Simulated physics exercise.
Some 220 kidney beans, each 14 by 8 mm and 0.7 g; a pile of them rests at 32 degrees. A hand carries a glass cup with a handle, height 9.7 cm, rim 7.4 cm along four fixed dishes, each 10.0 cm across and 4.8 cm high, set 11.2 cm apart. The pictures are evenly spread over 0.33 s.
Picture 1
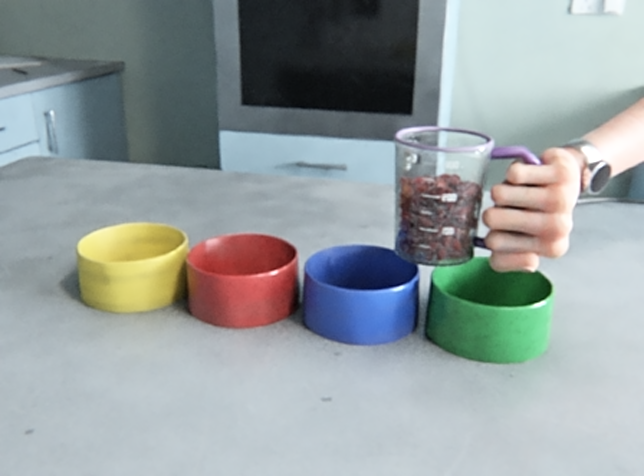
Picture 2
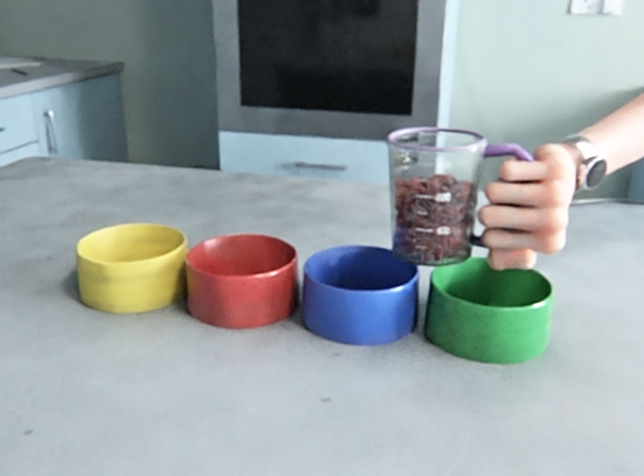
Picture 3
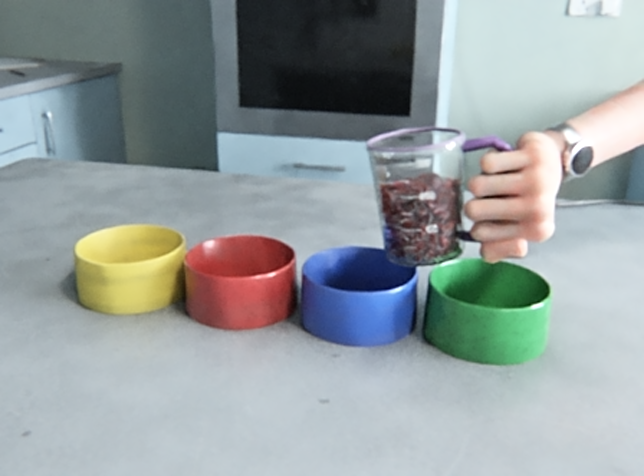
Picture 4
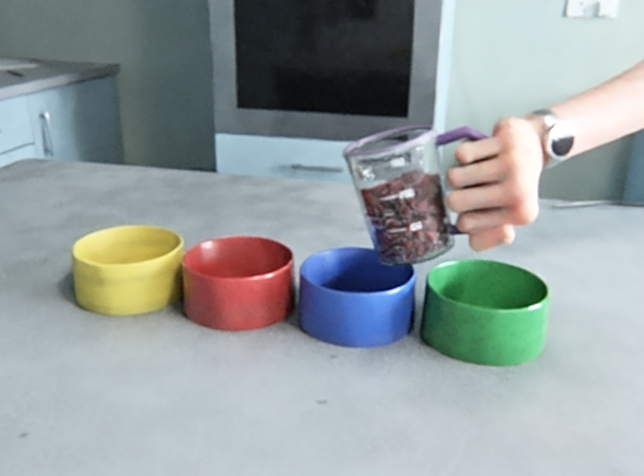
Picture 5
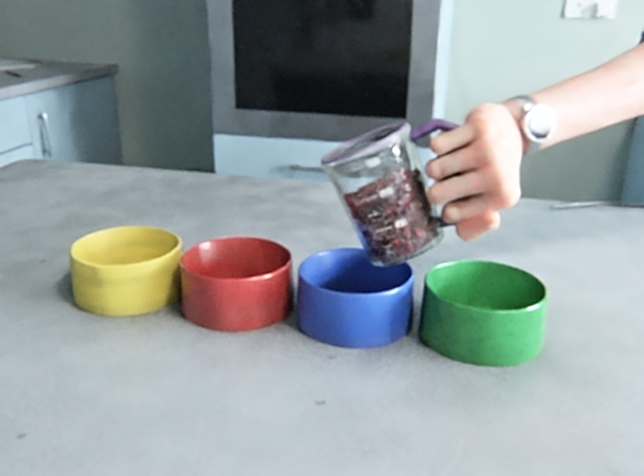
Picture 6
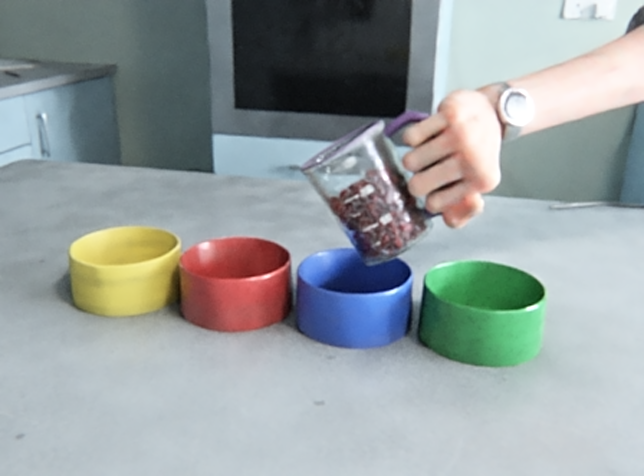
A hand wearing a wristwatch holds a clear glass cup with a purple handle, partly filled with dark red beans, above a grey countertop in a kitchen seen from slightly above. Four round dishes stand in a row, yellow, red, blue and green from left to right, before pale blue cabinets and a dark oven. The hand moves the cup left from beside the green dish to above the blue one, tilting it steadily leftward as the beans shift inside, while the view drifts very slightly.
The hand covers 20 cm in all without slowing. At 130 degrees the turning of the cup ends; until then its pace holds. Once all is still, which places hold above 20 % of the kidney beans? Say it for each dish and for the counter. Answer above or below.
Red dish: Below; blue dish: Below; green dish: Below; yellow dish: Above; on the counter: Above.
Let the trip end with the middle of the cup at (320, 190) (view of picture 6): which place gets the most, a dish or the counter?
The winner: Red.
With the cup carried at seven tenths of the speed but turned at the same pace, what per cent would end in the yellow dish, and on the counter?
Yellow 0, counter 0.
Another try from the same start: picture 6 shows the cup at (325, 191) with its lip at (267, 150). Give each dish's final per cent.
Red 0, blue 0, green 0, yellow 70.
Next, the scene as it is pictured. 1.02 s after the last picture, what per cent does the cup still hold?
Some 0 per cent of the load.
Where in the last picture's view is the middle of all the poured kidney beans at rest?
Near (141, 284).
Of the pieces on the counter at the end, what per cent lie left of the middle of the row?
About 100 per cent.
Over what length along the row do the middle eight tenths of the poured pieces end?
Some 10 cm.
Then, 0.39 s after the last picture, tilt 79 degrees; cup holds 100 %.
Then, 0.65 s after the last picture, tilt 111 degrees; cup holds 95 %, red 5 %.
Then, 1.02 s after the last picture, tilt 130 degrees; cup holds 0 %, red 5 %, yellow 55 %.
In the end, red 5 %, blue 0 %, green 0 %, yellow 55 %, counter 35 %.
